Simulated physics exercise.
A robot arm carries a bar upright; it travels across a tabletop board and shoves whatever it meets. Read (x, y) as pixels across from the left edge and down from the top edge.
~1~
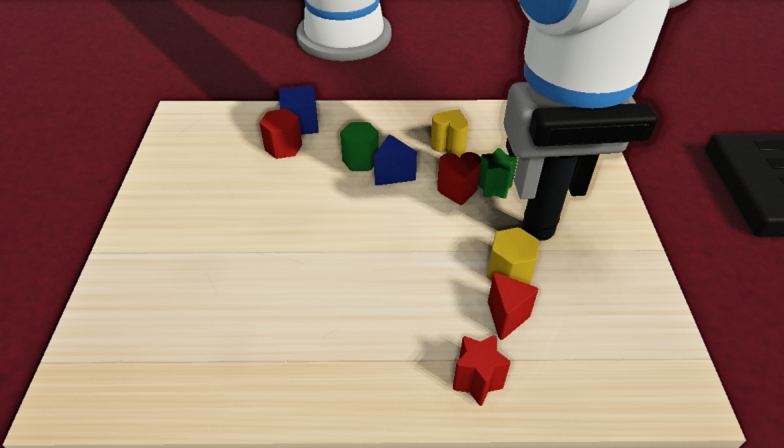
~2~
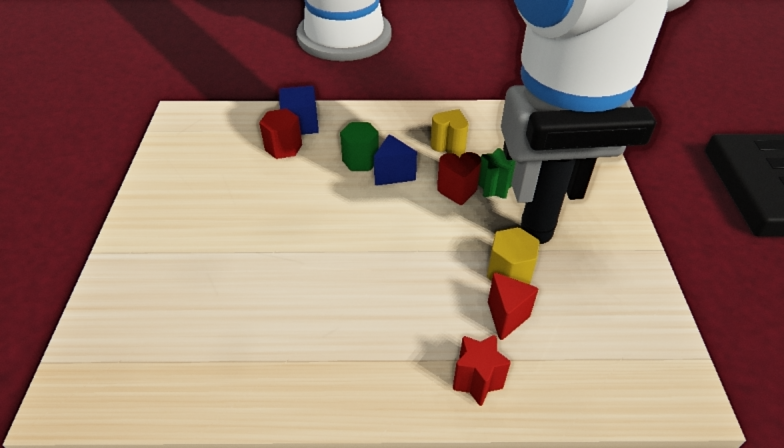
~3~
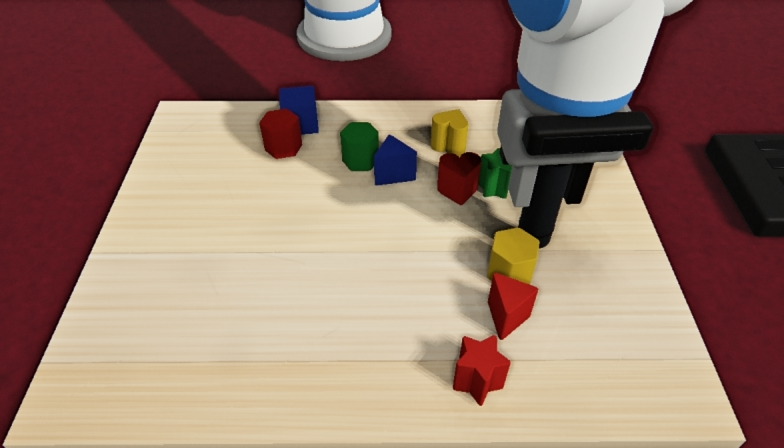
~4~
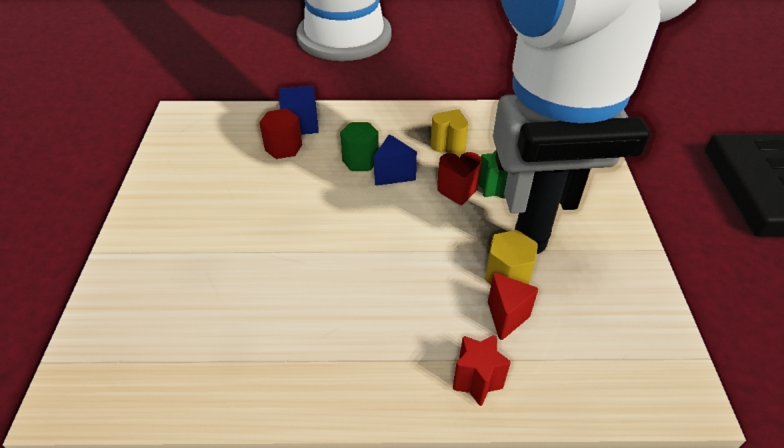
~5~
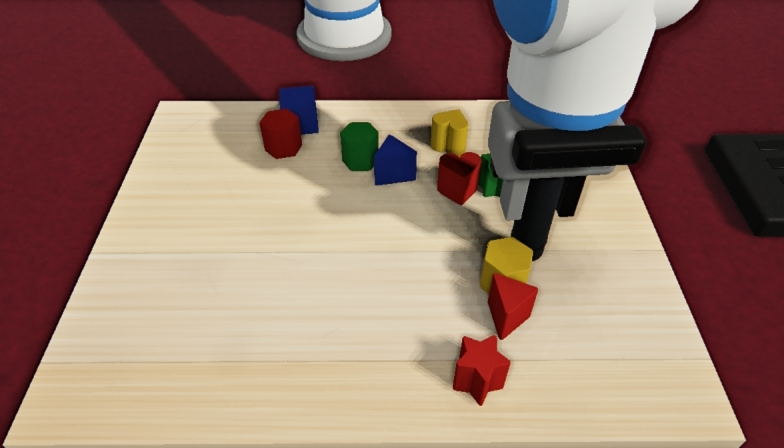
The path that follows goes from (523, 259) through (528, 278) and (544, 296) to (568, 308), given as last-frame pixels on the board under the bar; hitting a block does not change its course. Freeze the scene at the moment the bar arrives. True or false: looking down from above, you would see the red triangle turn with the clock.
That is false.
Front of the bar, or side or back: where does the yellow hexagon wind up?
Most likely the yellow hexagon slides off.
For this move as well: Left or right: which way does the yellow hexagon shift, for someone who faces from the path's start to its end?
To the path's right.
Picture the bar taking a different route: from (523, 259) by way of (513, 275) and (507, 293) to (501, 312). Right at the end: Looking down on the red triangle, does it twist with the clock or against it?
Spins counterclockwise.
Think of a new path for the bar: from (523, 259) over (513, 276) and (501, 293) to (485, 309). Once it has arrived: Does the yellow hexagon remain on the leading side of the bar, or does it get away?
Carried ahead at the end.
The first path, step by step. Halfway along, bar at (538, 279); yellow hexagon at (501, 265), turned 15° clockwise; red triangle at (509, 297), turned 25° anticlockwise.
At the end, bar at (571, 299); yellow hexagon at (501, 265), turned 15° clockwise; red triangle at (509, 296), turned 25° anticlockwise.
